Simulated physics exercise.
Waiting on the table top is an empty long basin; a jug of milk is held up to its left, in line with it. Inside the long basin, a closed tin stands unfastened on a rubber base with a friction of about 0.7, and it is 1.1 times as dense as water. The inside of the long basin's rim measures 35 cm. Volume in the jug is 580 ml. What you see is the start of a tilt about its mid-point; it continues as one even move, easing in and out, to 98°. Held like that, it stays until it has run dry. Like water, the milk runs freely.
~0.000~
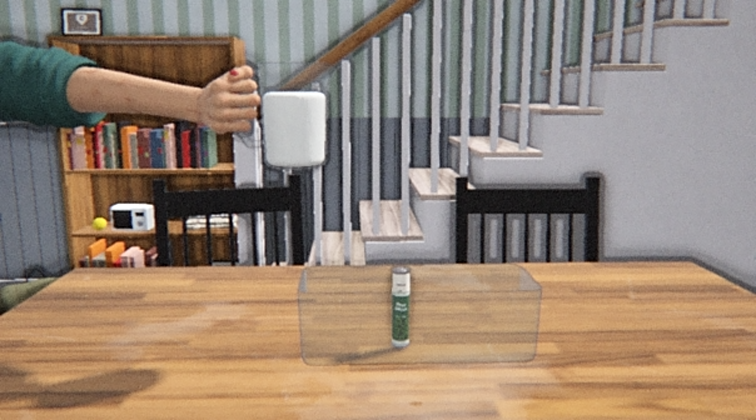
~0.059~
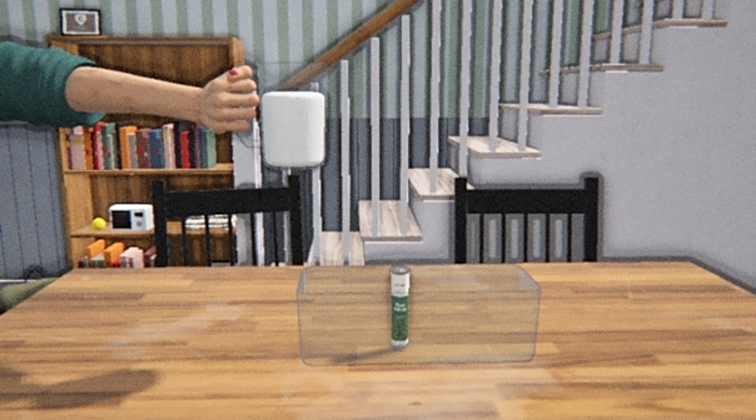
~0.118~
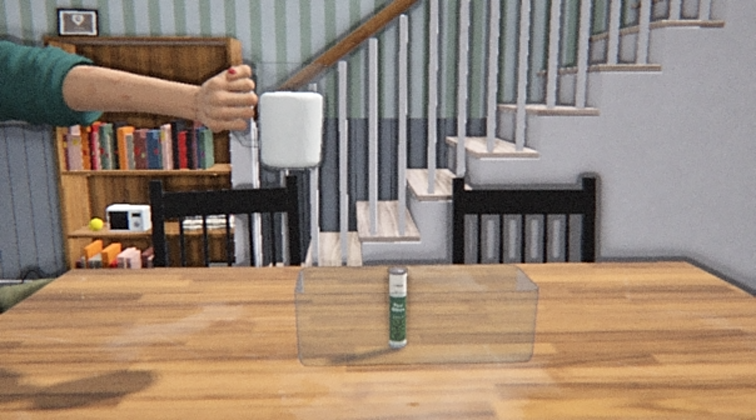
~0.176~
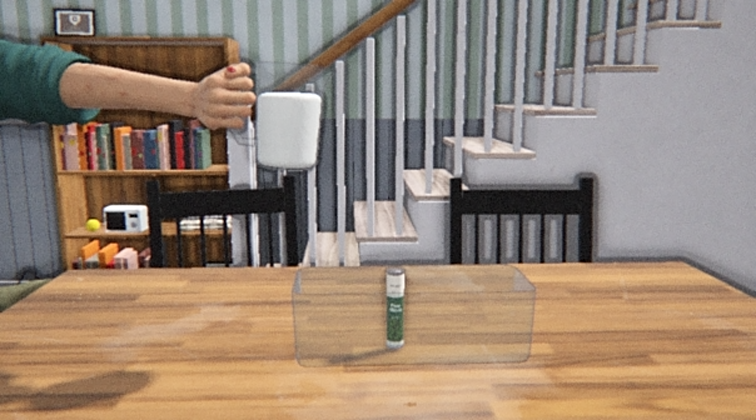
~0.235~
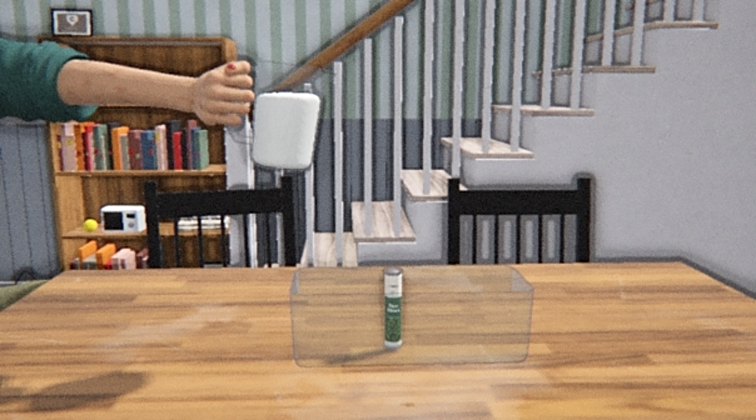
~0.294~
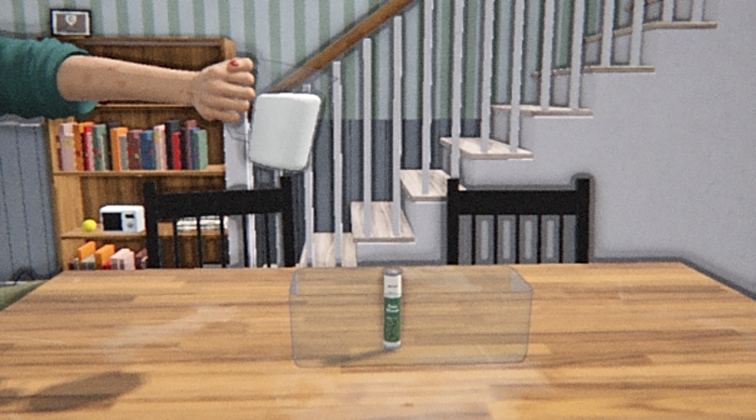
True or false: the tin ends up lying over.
False.
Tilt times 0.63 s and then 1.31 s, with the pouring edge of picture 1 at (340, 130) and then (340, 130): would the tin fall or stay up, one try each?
Trial 1 - tin tips; trial 2 - tin tips.
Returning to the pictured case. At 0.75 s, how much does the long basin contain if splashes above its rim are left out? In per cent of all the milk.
Around 0 percent.
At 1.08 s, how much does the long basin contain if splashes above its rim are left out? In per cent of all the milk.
Reading: Approx. 14 %.
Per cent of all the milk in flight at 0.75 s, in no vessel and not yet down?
Some 3 per cent, I reckon.
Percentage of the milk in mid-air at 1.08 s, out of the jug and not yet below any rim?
Close to 30 per cent.
By 0.75 s the tilt is 60° and 97 per cent is still to pour; the tin stands where it began.
By 1.08 s the tilt is 91° and 56 per cent is still to pour; the tin stands where it began.
By 1.43 s the tilt is 98° and 11 per cent is still to pour; the tin stands where it began.
By 1.81 s the tilt is 98° and 1 per cent is still to pour; the tin stands where it began.
At rest the tin stands where it began.
